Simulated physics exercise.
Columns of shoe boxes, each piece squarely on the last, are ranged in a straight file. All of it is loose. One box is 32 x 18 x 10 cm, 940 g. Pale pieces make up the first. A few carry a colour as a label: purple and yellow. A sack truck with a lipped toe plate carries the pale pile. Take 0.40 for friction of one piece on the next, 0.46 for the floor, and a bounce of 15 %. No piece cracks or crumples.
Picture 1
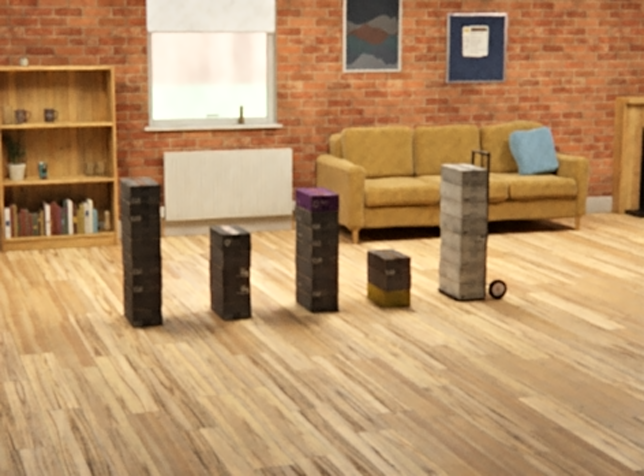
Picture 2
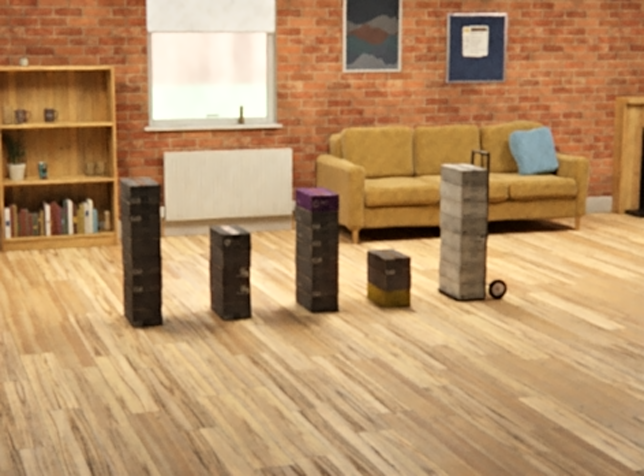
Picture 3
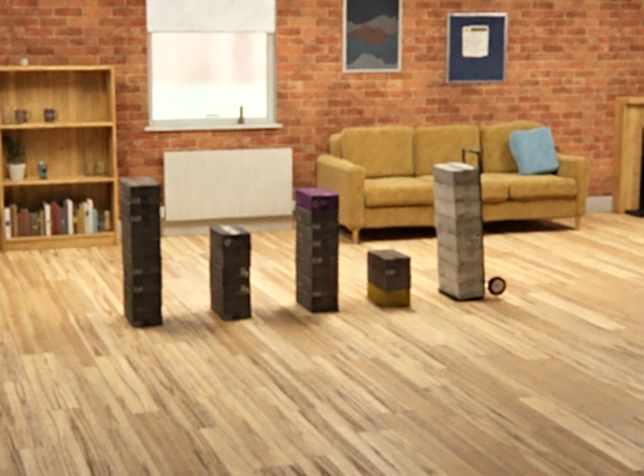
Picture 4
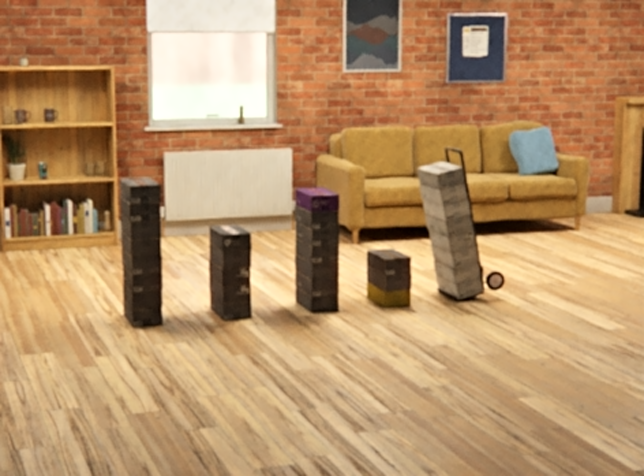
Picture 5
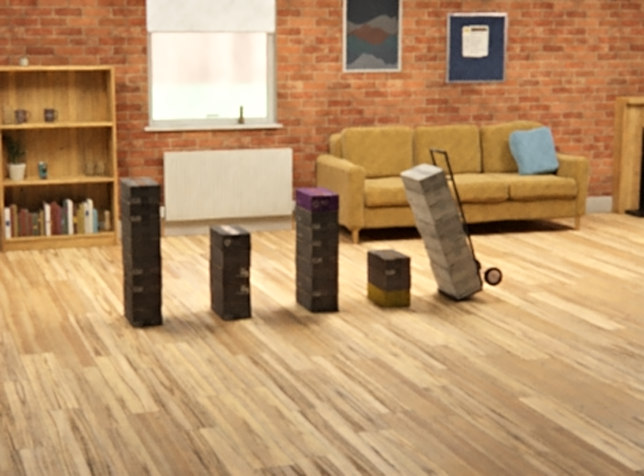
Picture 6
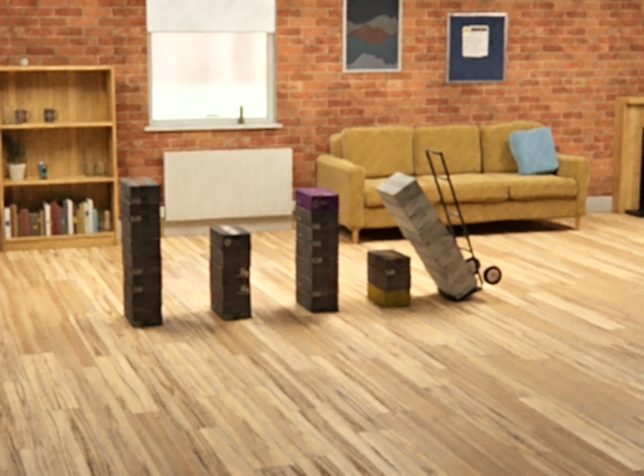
A hand truck carrying a tall pale stack of boxes tilted left toward a row of four darker stacks, and the pale stack then leaned farther than the truck's frame, its top separating from it.
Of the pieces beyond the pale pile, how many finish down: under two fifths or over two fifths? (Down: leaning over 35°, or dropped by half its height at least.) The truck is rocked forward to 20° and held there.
Under two fifths of them.
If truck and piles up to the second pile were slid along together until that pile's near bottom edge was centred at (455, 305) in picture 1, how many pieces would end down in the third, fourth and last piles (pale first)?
Then third 0, fourth 0, last 0.
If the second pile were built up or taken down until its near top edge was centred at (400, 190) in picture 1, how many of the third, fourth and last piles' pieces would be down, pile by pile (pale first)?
In that case third 6, fourth 4, last 0.
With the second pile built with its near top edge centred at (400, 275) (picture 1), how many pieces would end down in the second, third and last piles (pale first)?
In that case second 0, third 0, last 0.
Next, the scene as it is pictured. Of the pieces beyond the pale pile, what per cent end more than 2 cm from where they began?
It is 20 per cent.
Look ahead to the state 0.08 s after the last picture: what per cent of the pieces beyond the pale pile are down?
At that moment 0 per cent.
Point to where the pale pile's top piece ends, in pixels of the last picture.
Around (347, 280).
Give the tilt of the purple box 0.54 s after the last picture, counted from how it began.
Roughly 0°.
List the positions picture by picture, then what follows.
In the first picture (places mark the middle of the side facing us), truck frame (488, 183) 0° forward; purple box (325, 204); yellow box (398, 299); the rest undisturbed.
In the second picture, truck frame (488, 183) 0° forward; purple box (325, 204).
In the third picture, truck frame (480, 181) 4° forward, top of the pale pile leaning 4°; purple box (325, 204); the rest undisturbed.
In the fourth picture, truck frame (466, 180) 12° forward, top of the pale pile leaning 12°; purple box (325, 204); the rest undisturbed.
In the fifth picture, truck frame (453, 180) 18° forward, top of the pale pile leaning 20°; purple box (325, 204); the rest undisturbed.
In the sixth picture, truck frame (449, 181) 20° forward, top of the pale pile leaning 33°; purple box (325, 204); yellow box (398, 299); the rest undisturbed.
Then, 0.08 s after the last picture, 8 of the pale pile down; none of the 23 other boxes down.
Then, 0.24 s after the last picture, 8 of the pale pile down; none of the 23 other boxes down, 1 disturbed.
Then, 0.54 s after the last picture, 8 of the pale pile down; none of the 23 other boxes down, 8 disturbed; yellow box shifted 12 mm; purple box shifted 14 mm.
At rest, 8 of the pale pile down; none of the 23 other boxes down, 7 disturbed; yellow box shifted 10 mm; purple box unmoved. That is 0 per cent. As the last picture would show them, middles, yellow box near (387, 293), purple box near (317, 200).
